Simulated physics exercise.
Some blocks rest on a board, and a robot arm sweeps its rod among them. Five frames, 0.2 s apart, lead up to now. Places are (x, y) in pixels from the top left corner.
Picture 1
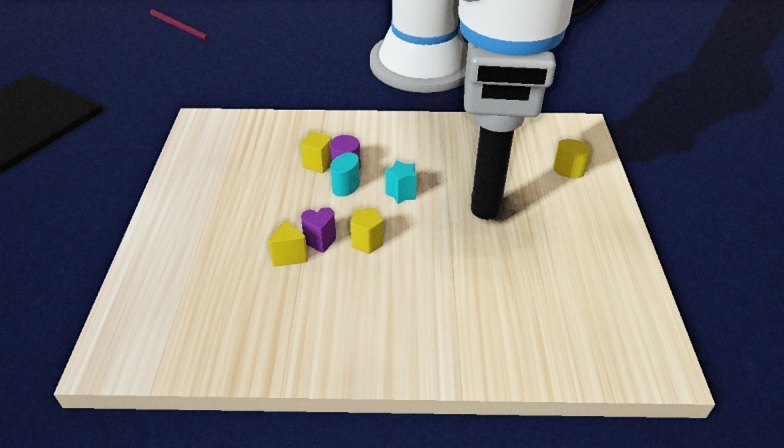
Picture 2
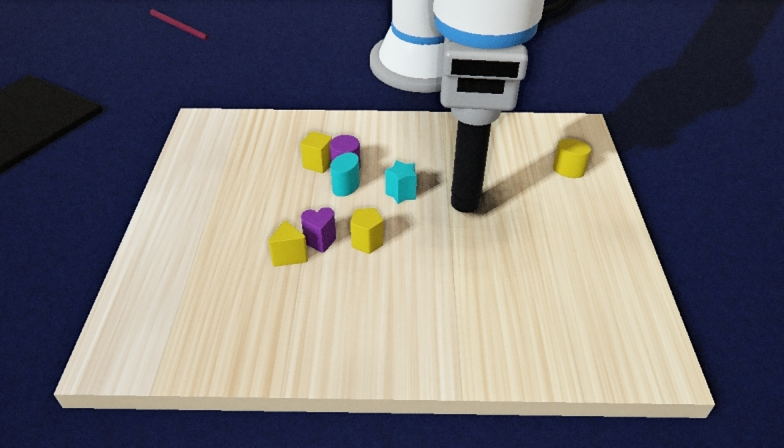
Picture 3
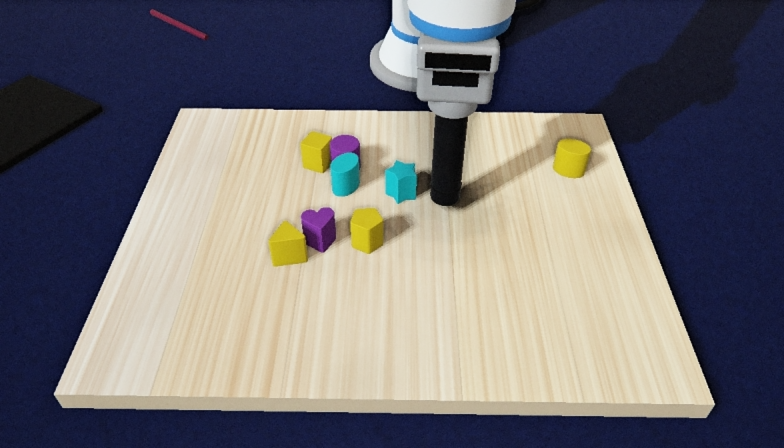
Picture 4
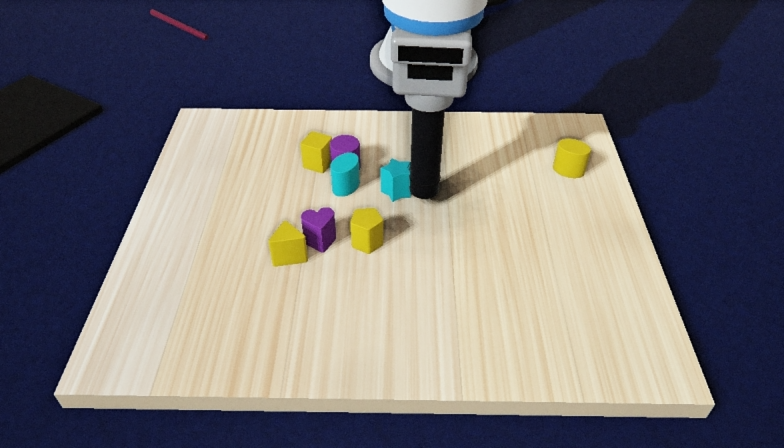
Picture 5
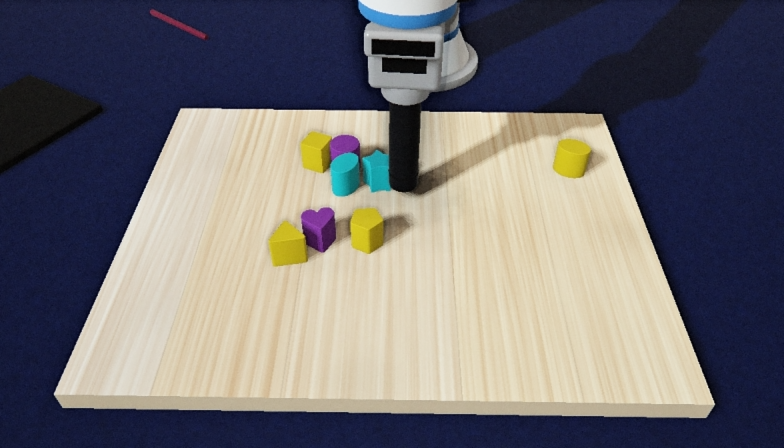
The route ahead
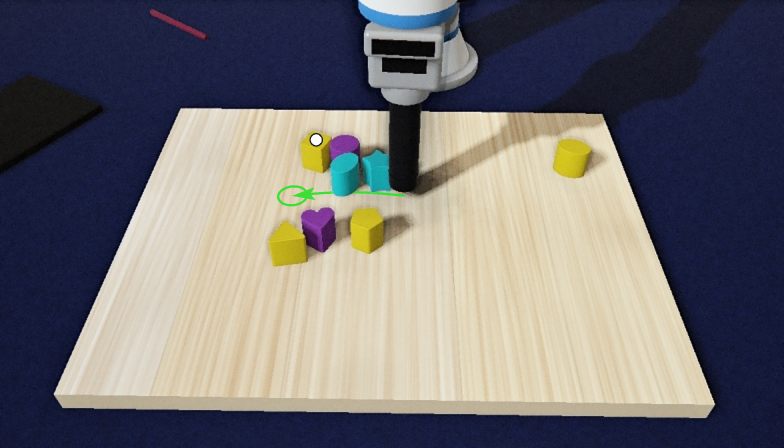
At first, a robot arm holds its black rod on a wooden board, to the right of a turquoise star and other yellow, purple and turquoise blocks. The rod sweeps left to the star, then pushes it a short way left, up beside the turquoise oval, while the other blocks stay put.
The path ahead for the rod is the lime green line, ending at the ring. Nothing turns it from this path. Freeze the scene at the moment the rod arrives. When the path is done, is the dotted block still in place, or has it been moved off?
It gets no push and keeps its place.
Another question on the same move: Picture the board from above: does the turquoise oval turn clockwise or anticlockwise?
Bird's-eye view: Clockwise.
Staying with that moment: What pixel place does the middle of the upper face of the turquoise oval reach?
The spot you're after is about (301, 153) in the image.
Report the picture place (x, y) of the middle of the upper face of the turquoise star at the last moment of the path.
It should be at (357, 152) by then.
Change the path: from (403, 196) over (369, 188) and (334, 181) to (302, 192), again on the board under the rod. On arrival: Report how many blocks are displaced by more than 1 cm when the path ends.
Three or more get moved.
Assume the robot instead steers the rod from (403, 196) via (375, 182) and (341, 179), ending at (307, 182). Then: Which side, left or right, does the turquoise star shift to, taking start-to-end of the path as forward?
So, looking from the first point of the path to the last, the turquoise star moves rightwards.
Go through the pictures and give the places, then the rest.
In the first picture, lower end of the rod (485, 211), tops of blocks, yellow four-sided block (316, 140), turquoise oval (345, 162), purple cylinder (345, 143), turquoise star (402, 169).
In the second picture, rod (465, 204), blocks as before.
In the third picture, rod (445, 198), blocks as before.
In the fourth picture, rod (424, 191), turquoise star (397, 167).
In the fifth picture, rod (403, 184), yellow four-sided block (316, 140), turquoise oval (345, 162), purple cylinder (345, 143), turquoise star (379, 159).
The drawn path runs from (403, 196) through (348, 192) to (293, 196); the dot is on the yellow four-sided block.
What follows on the original path. One third of the way, rod (366, 181); turquoise oval (336, 161), turned 20° anticlockwise; purple cylinder (344, 141); turquoise star (362, 152), turned 70° clockwise.
Two thirds of the way, rod (329, 181); turquoise oval (311, 156), turned 30° clockwise; purple cylinder (343, 138); turquoise star (357, 152), turned 100° clockwise.
At the end, rod (291, 184); yellow four-sided block not moved; turquoise oval (301, 153), turned 65° clockwise; purple cylinder (343, 138); turquoise star (357, 152), turned 100° clockwise.
